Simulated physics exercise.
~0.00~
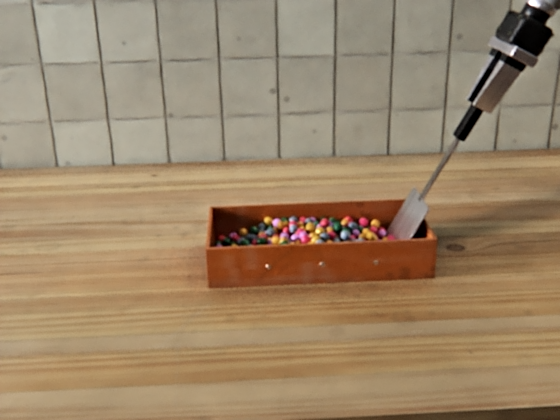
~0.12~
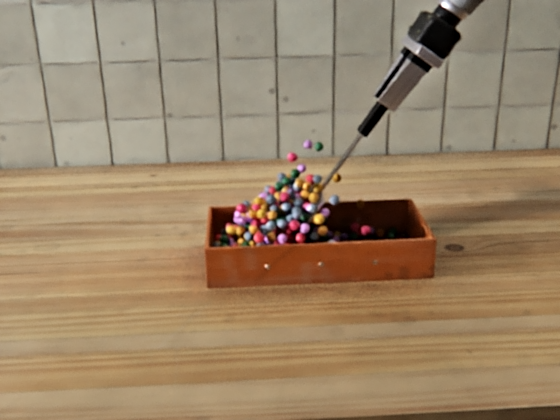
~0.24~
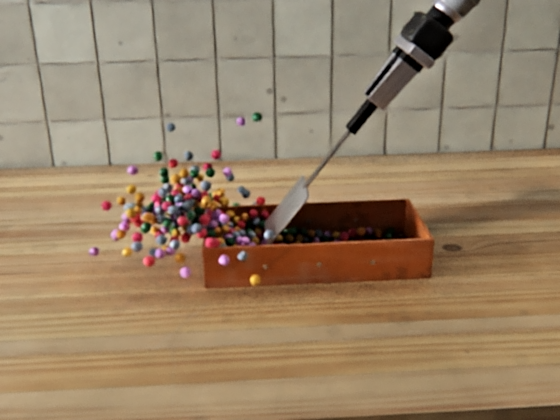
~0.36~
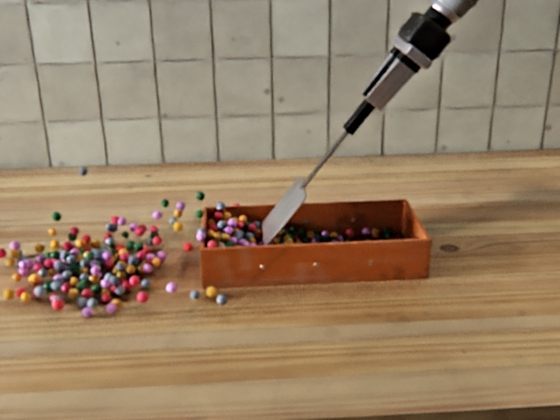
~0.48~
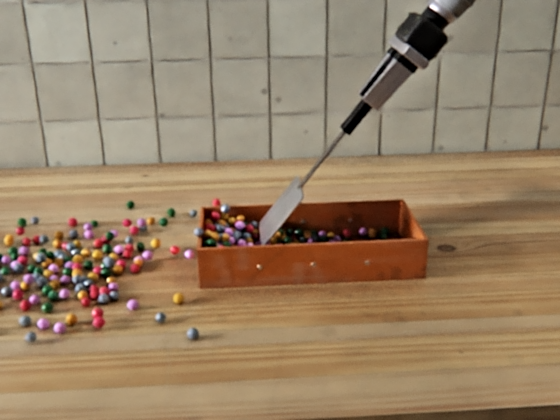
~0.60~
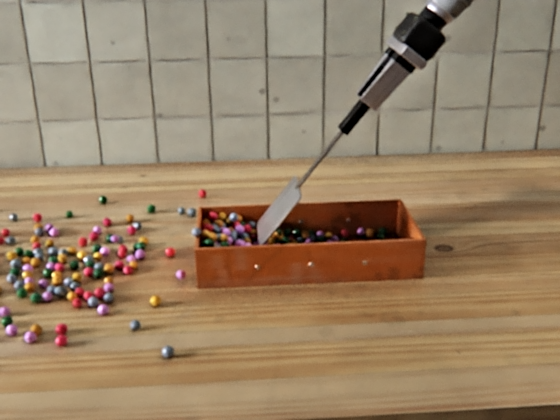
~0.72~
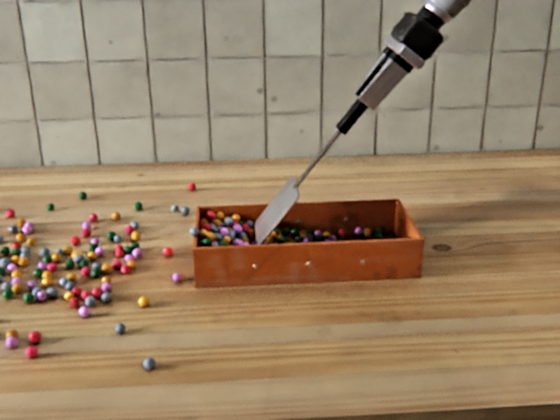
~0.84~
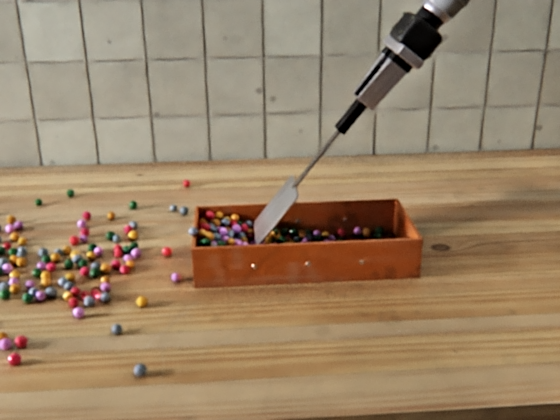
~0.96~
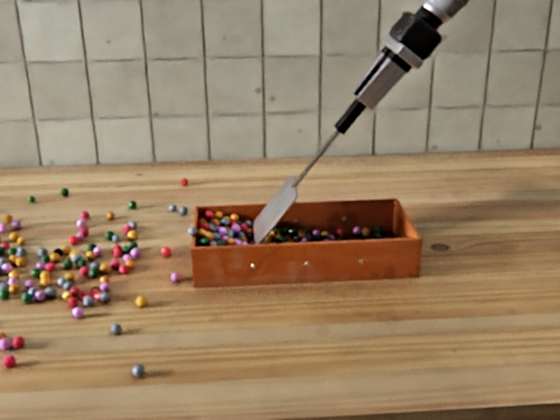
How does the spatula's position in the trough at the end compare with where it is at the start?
At the start the spatula is at the right end of the trough. By the end it rests further left, in the left half of the trough among the remaining balls.
